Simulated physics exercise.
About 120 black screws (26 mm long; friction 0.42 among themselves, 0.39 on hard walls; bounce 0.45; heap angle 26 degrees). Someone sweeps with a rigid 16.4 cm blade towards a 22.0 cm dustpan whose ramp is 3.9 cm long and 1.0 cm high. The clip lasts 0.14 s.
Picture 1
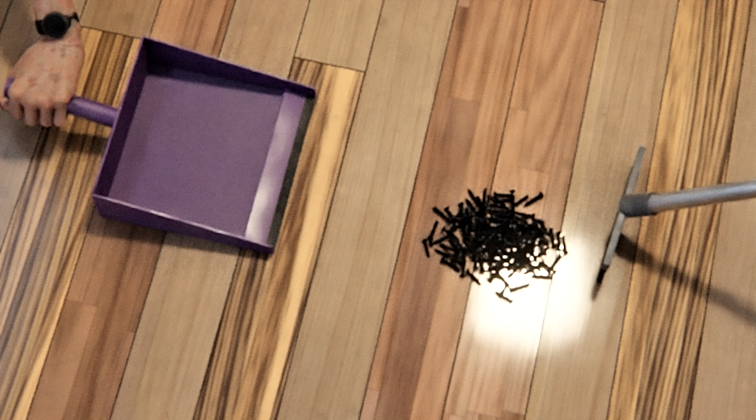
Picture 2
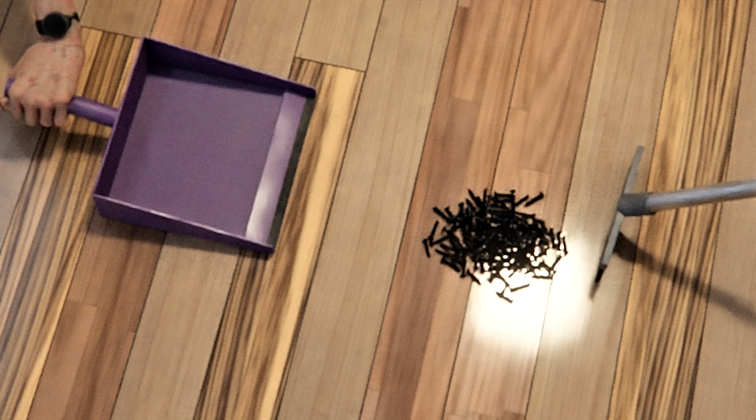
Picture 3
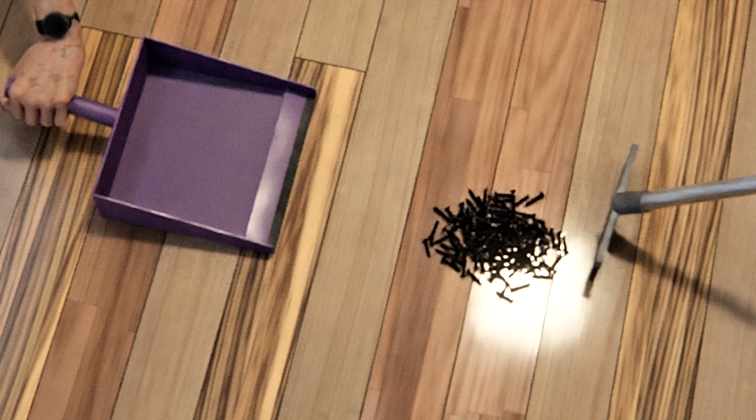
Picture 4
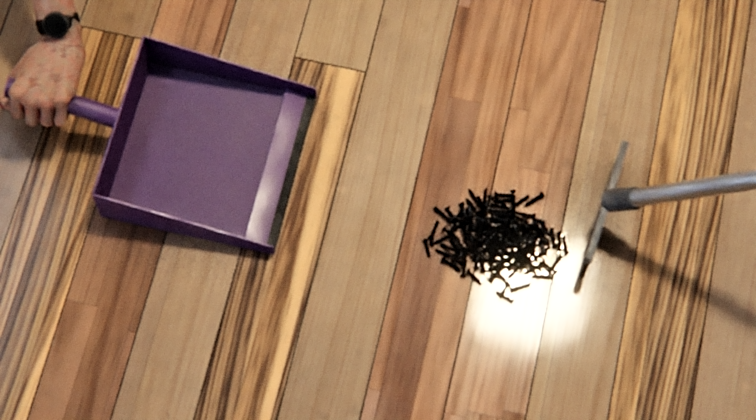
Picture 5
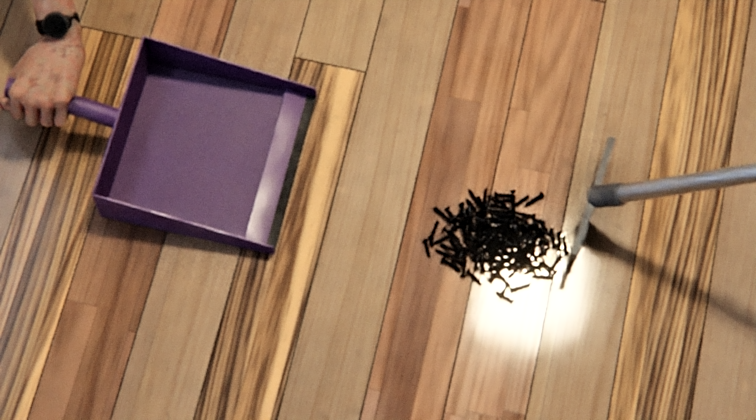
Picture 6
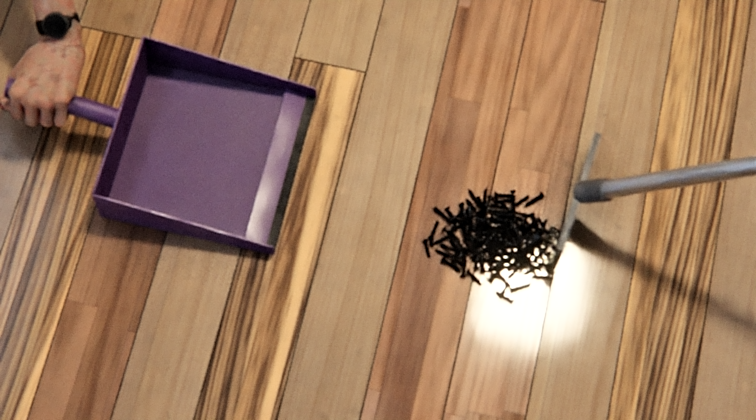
A gray-handled blade slides left across the wooden floor and nudges a black screw pile's edge.
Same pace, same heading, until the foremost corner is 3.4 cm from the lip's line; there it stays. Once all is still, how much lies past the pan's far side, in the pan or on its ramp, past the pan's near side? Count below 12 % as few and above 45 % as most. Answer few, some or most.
Far side few, pan some, near side few.
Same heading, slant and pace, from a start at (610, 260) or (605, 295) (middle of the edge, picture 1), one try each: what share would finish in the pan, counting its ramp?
About 30 and 20 per cent.
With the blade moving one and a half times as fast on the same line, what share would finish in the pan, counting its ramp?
In that case some 35 per cent.
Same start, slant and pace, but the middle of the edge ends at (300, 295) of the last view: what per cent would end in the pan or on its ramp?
Some 5 per cent.
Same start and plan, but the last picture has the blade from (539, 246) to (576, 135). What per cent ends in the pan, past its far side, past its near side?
Pan 30, far 0, near 5.
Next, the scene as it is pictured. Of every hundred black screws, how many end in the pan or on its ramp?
About 15 per cent.
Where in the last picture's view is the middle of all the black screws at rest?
Near (310, 187).
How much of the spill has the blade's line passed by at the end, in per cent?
Roughly 40 per cent.
Then, 0.22 s after the last picture, middle of the blade 20 cm from the lip; 0 % over the lip, far side 0 %, near side 0 %.
Then, 0.37 s after the last picture, middle of the blade 10 cm from the lip; 0 % over the lip, far side 0 %, near side 5 %.
Then, 0.65 s after the last picture, middle of the blade 4 cm from the lip; 20 % over the lip, far side 0 %, near side 5 %.
In the end, far side 0 %, pan 15 %, near side 5 %, in front of the lip or behind the blade 75 %.
